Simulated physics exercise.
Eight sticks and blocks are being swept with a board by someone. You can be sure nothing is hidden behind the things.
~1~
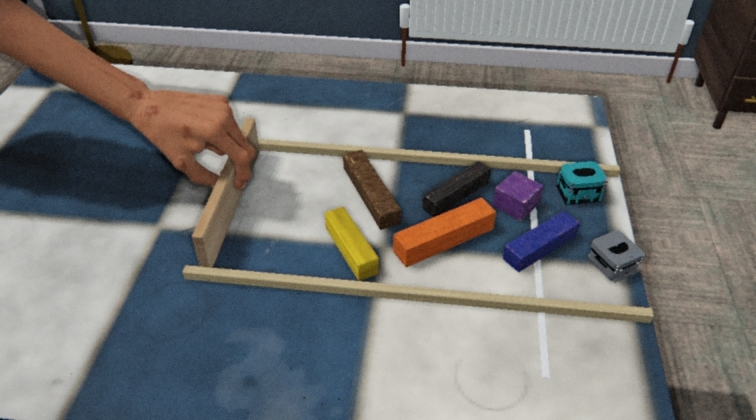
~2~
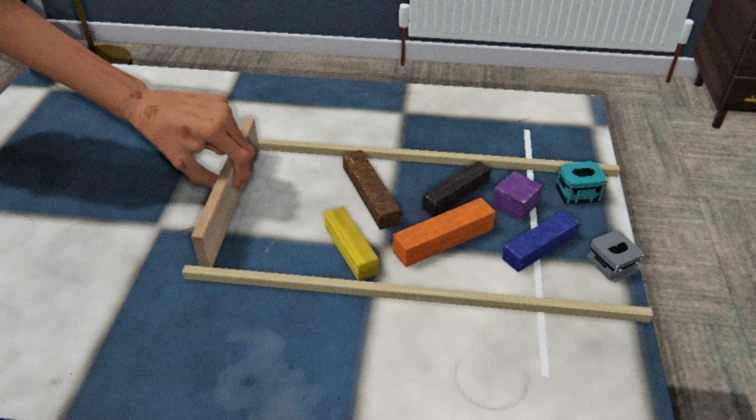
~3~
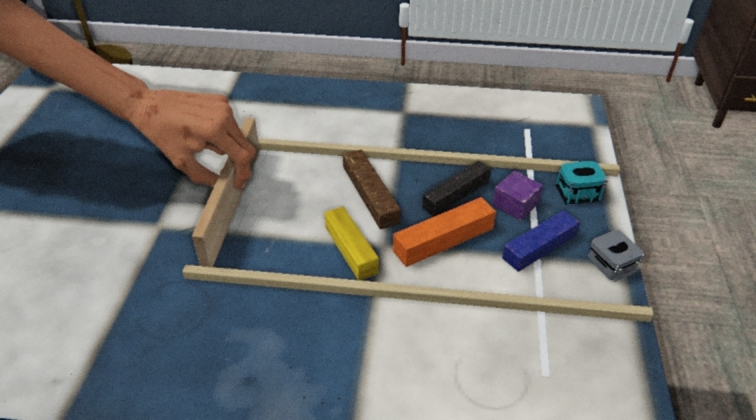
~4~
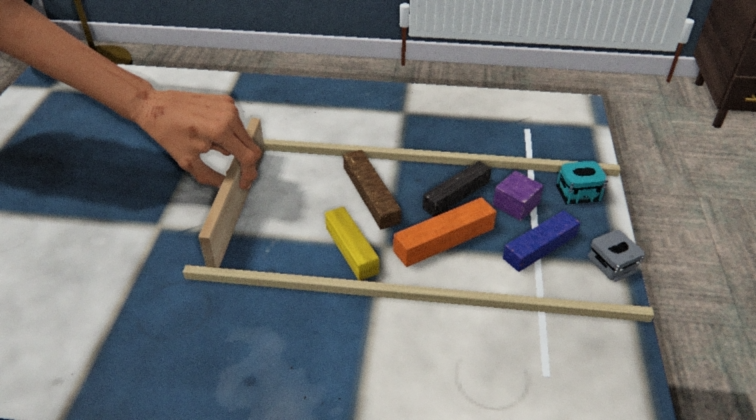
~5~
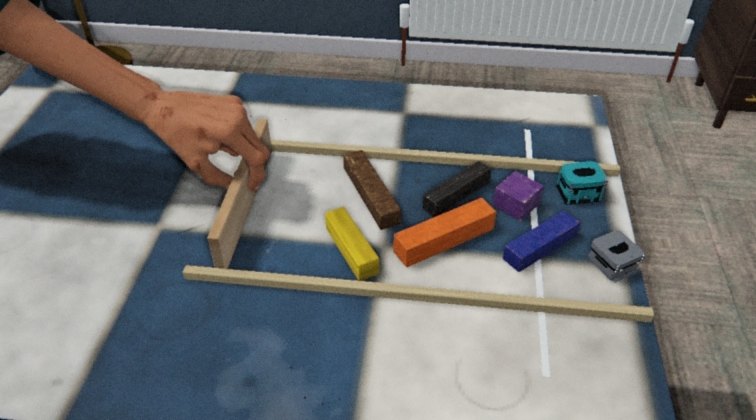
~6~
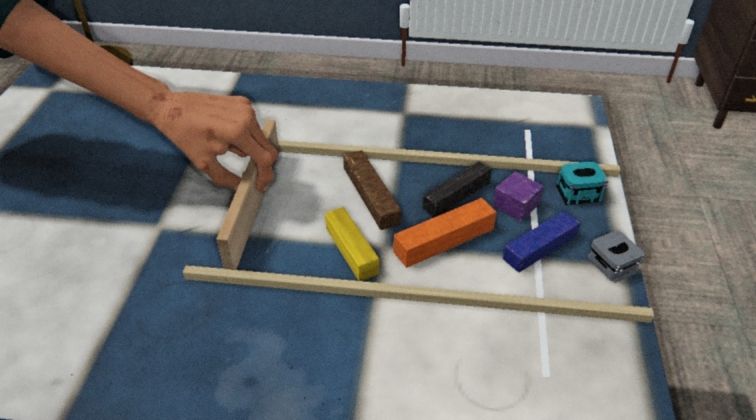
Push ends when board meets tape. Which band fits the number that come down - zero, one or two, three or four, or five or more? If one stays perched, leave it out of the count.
The band that fits is one or two.
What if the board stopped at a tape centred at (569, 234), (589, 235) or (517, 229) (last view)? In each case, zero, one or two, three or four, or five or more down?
Well, going through them: Either three or four, then 5 or more, then not one.
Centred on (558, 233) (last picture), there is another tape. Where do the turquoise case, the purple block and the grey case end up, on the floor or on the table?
What happens: The turquoise case goes down, the purple block does not come off, the grey case goes down.
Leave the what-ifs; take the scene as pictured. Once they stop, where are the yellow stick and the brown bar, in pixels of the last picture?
One is at about (551, 264), the other at about (557, 204).
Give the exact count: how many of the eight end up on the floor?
The number that fall is 2.
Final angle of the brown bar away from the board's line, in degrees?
About 10°.
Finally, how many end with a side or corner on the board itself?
It's 2 of them.
A little later, none off yet; grey case at rest near (615, 257); turquoise case at rest near (581, 183); blue bar at rest near (542, 241).
Next, none off yet; grey case at rest near (615, 257); turquoise case at rest near (581, 183); blue bar at rest near (545, 242).
When it is over, the number that fall off is one or two; down, turquoise case and grey case.
